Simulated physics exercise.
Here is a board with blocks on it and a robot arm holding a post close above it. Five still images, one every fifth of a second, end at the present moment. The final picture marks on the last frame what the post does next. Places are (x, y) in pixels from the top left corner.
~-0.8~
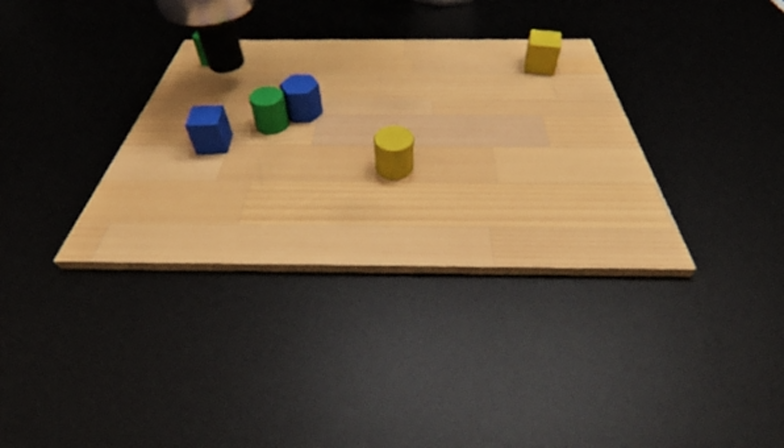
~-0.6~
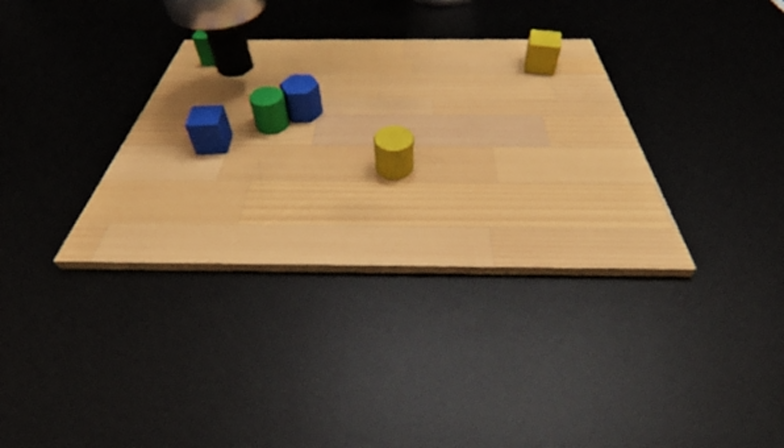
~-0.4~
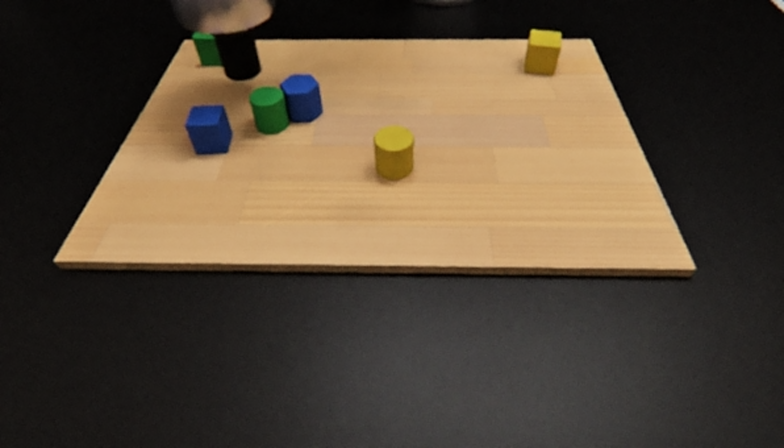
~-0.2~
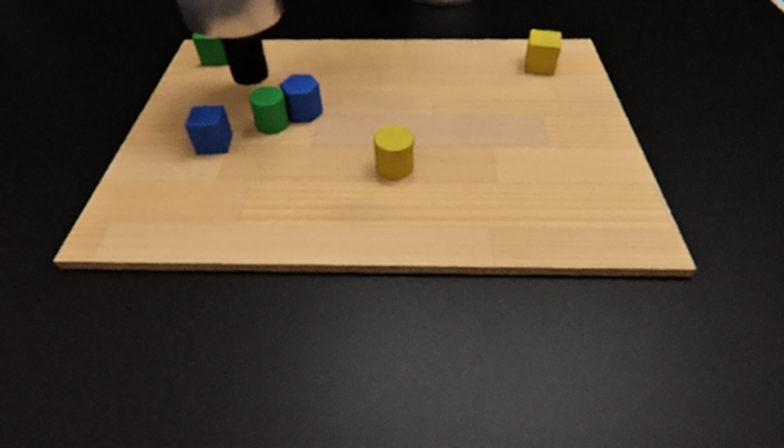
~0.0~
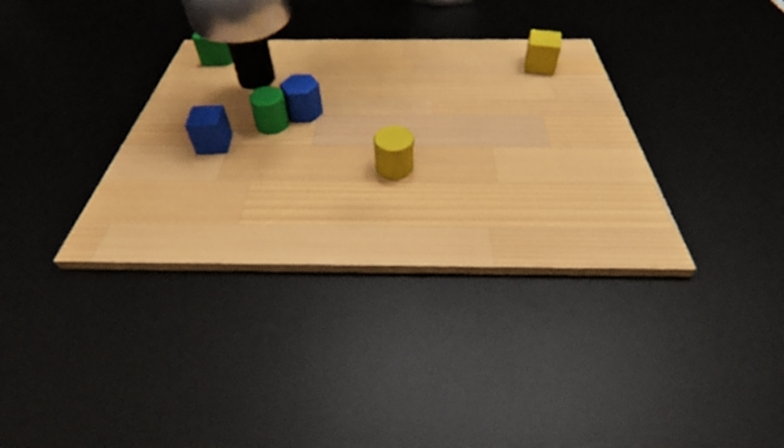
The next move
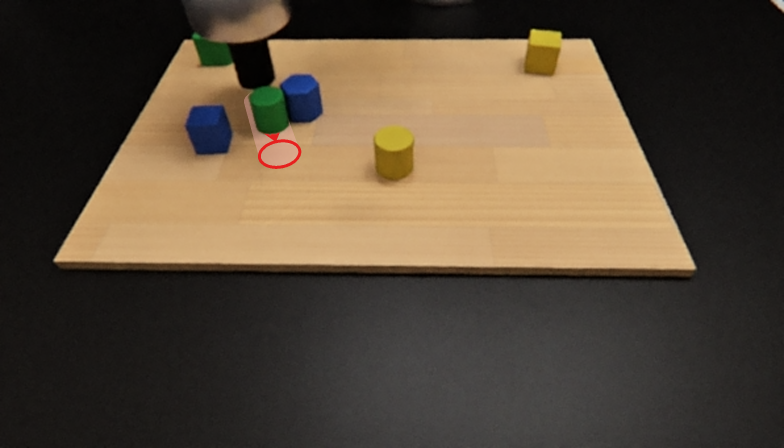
On a wooden board scattered with blue, green and yellow blocks, a robot arm's dark post moved slightly right and toward the viewer, nearing the green round block, while the blocks all stayed still.
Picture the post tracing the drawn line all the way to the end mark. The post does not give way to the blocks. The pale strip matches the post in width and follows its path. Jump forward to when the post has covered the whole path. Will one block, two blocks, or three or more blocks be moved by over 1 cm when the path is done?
I reckon the push displaces only one of the blocks by more than 1 cm.
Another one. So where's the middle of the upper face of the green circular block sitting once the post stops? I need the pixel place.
It will end up at (291, 145).
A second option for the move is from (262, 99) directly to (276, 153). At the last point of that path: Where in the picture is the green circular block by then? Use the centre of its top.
The middle of its upper face should be somewhere near (292, 142).
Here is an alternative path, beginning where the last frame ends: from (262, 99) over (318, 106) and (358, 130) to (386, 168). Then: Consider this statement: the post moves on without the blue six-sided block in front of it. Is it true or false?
The statement is false.
The line goes straight from (262, 99) to (280, 154).
On the path given first. One third of the way, post (263, 97); green circular block (271, 107).
Two thirds of the way, post (269, 115); green circular block (280, 126).
At the end, post (275, 134); green circular block (291, 145); blue six-sided block unmoved.
